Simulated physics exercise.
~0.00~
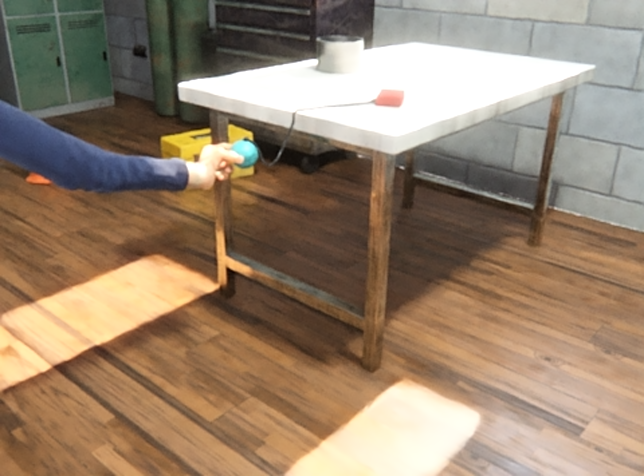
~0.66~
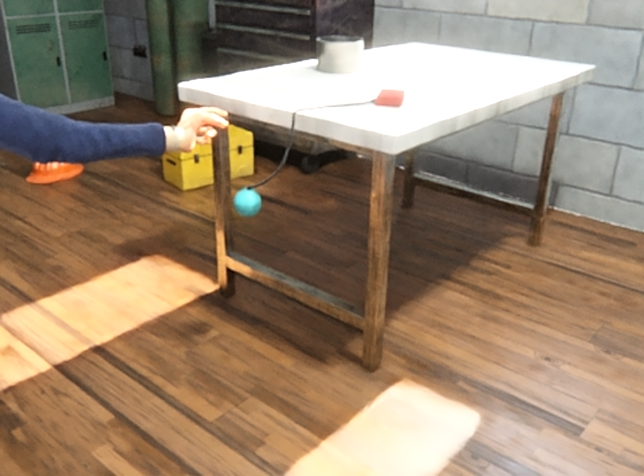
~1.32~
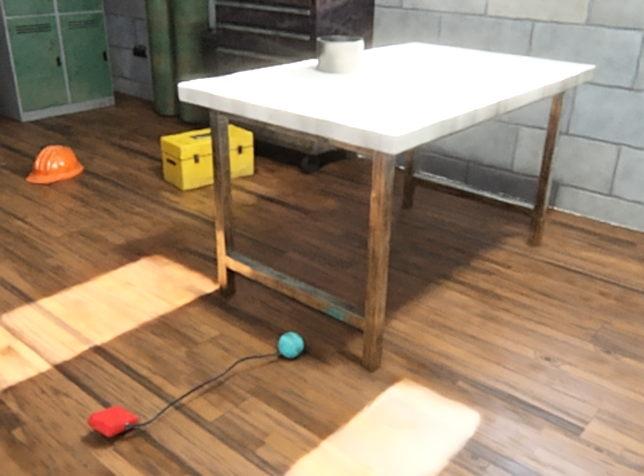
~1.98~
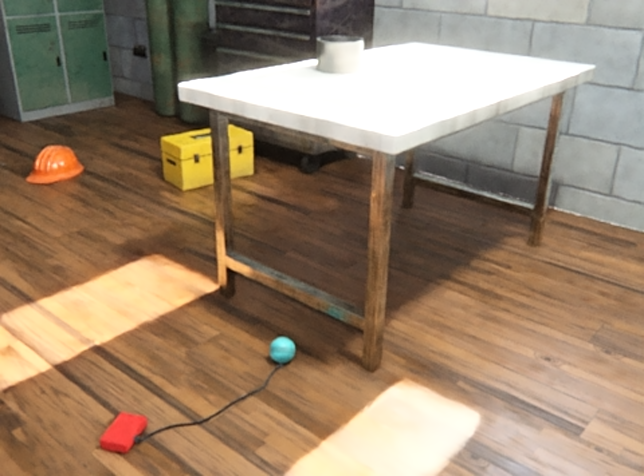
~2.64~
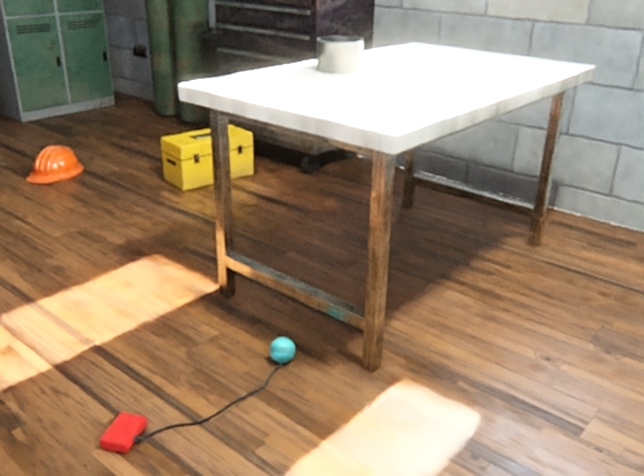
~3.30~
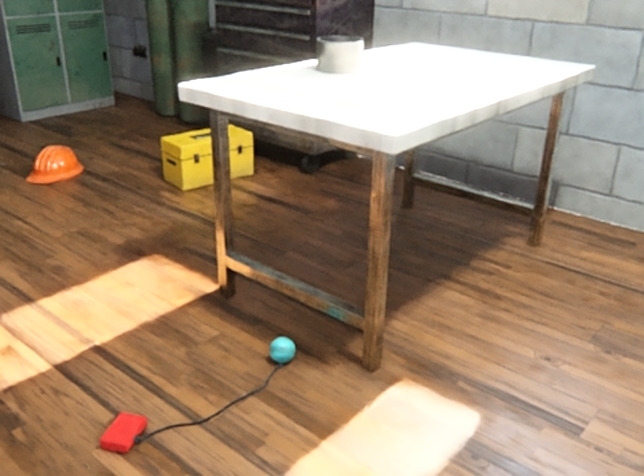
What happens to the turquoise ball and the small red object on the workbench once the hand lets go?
The turquoise ball drops to the floor, and the small red object is pulled off the workbench after it and also ends up on the floor.
